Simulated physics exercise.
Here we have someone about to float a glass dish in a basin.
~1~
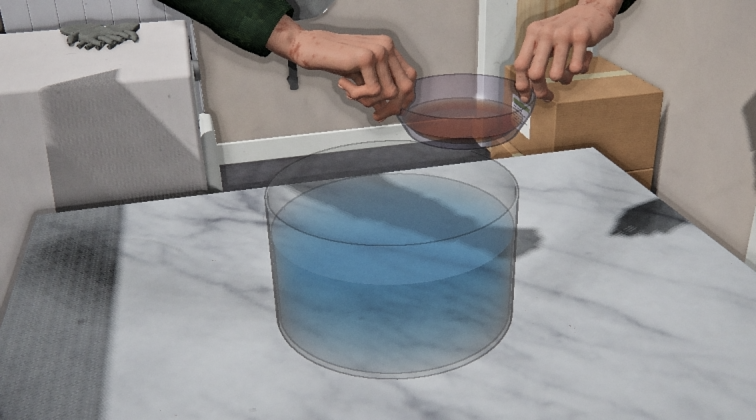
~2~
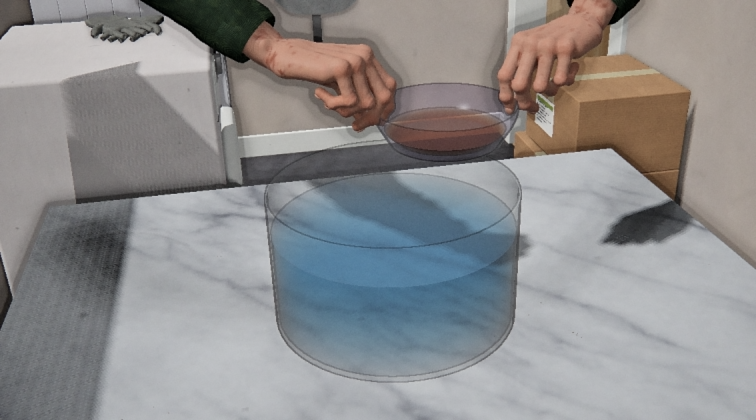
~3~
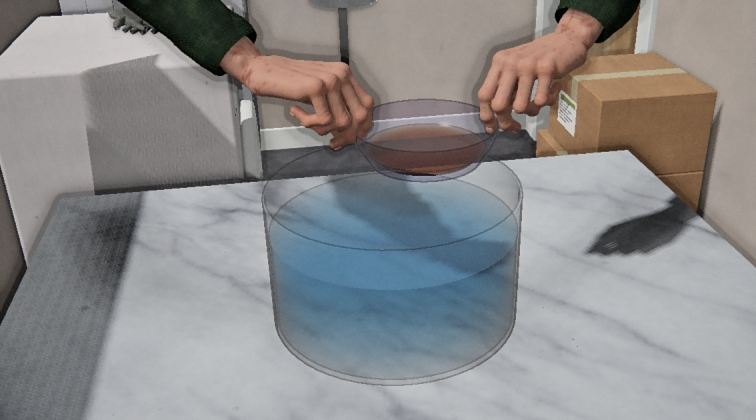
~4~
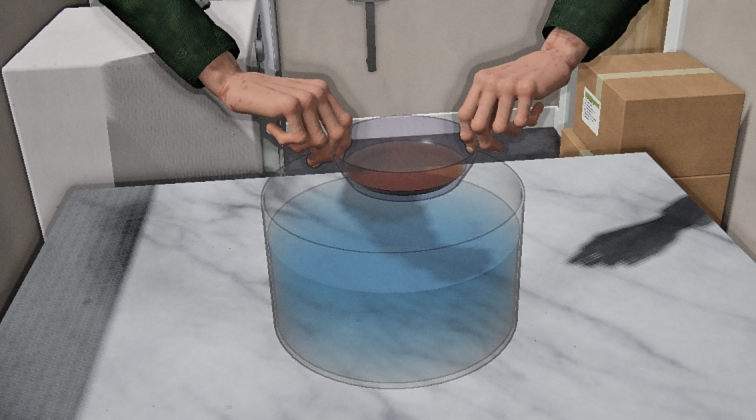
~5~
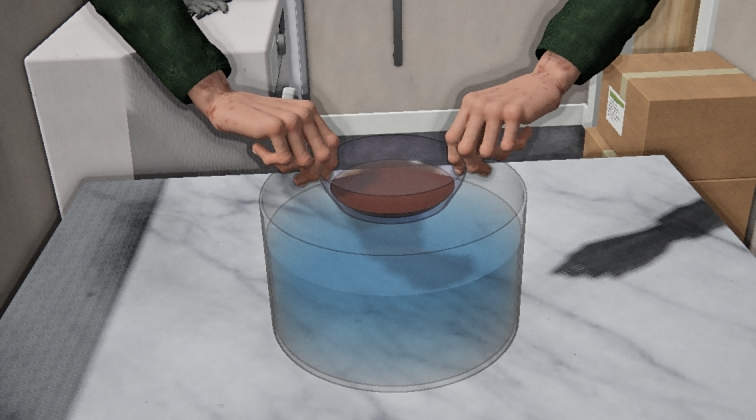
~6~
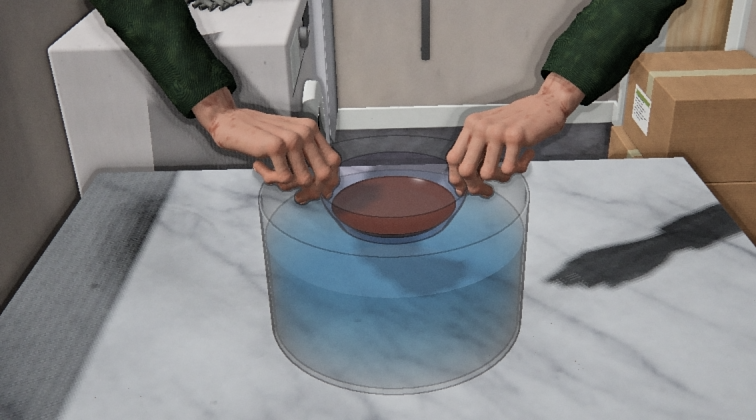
Two hands lower a glass dish of reddish liquid toward blue water in a round basin.
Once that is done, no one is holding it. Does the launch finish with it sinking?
No, it stays up.
Next, the dish dips into the water.
After that, it bobs and steadies.
Finally, the dish floats with about half of its side showing.
